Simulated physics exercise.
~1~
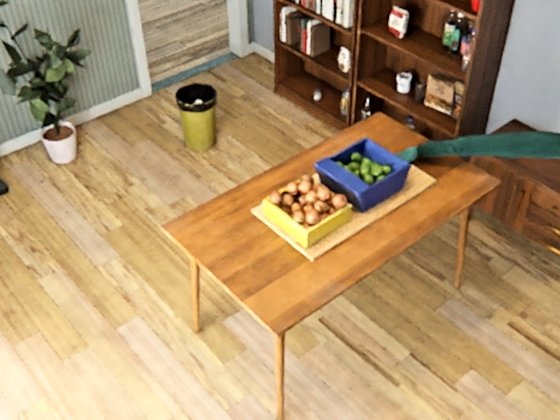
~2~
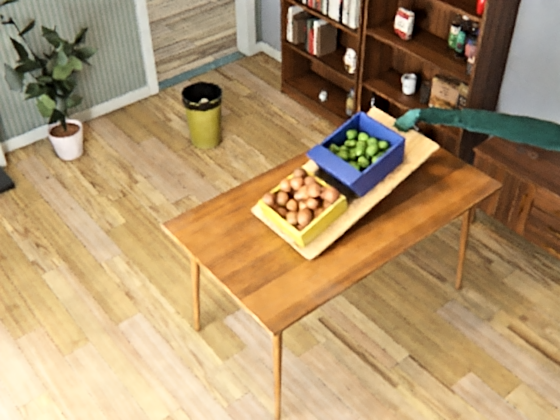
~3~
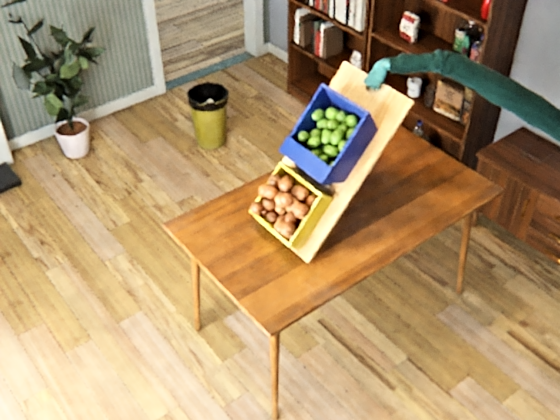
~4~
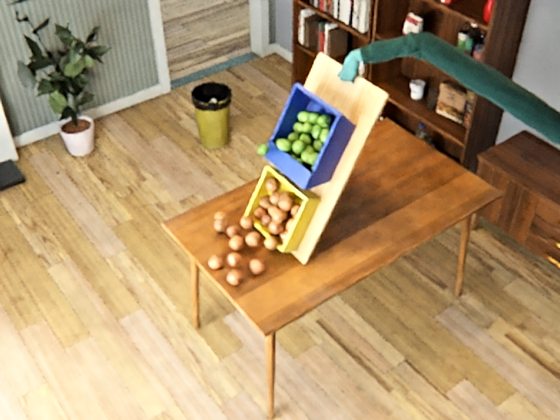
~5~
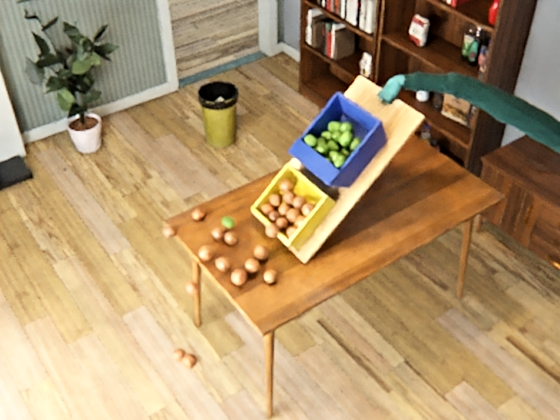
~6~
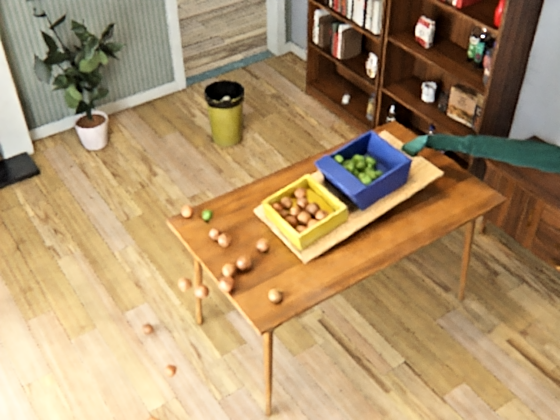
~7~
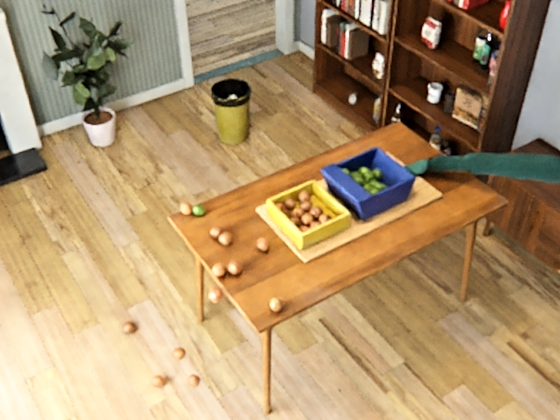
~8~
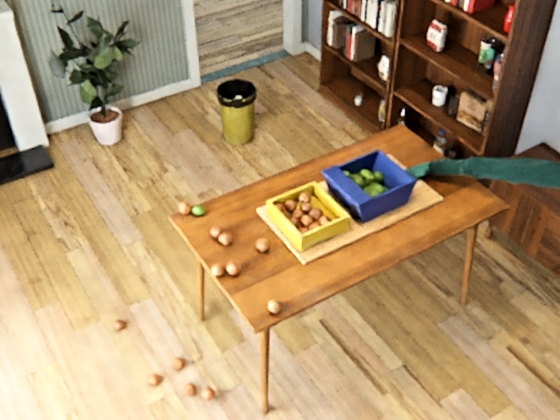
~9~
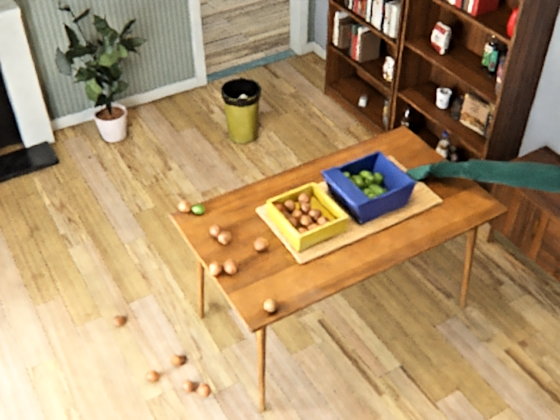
A teal arm lifted the right end of a board on a wooden table, tipping its yellow and blue crates leftward until brown balls and one green one spilled, then lowered it flat, leaving some balls on the tabletop and several on the floor.
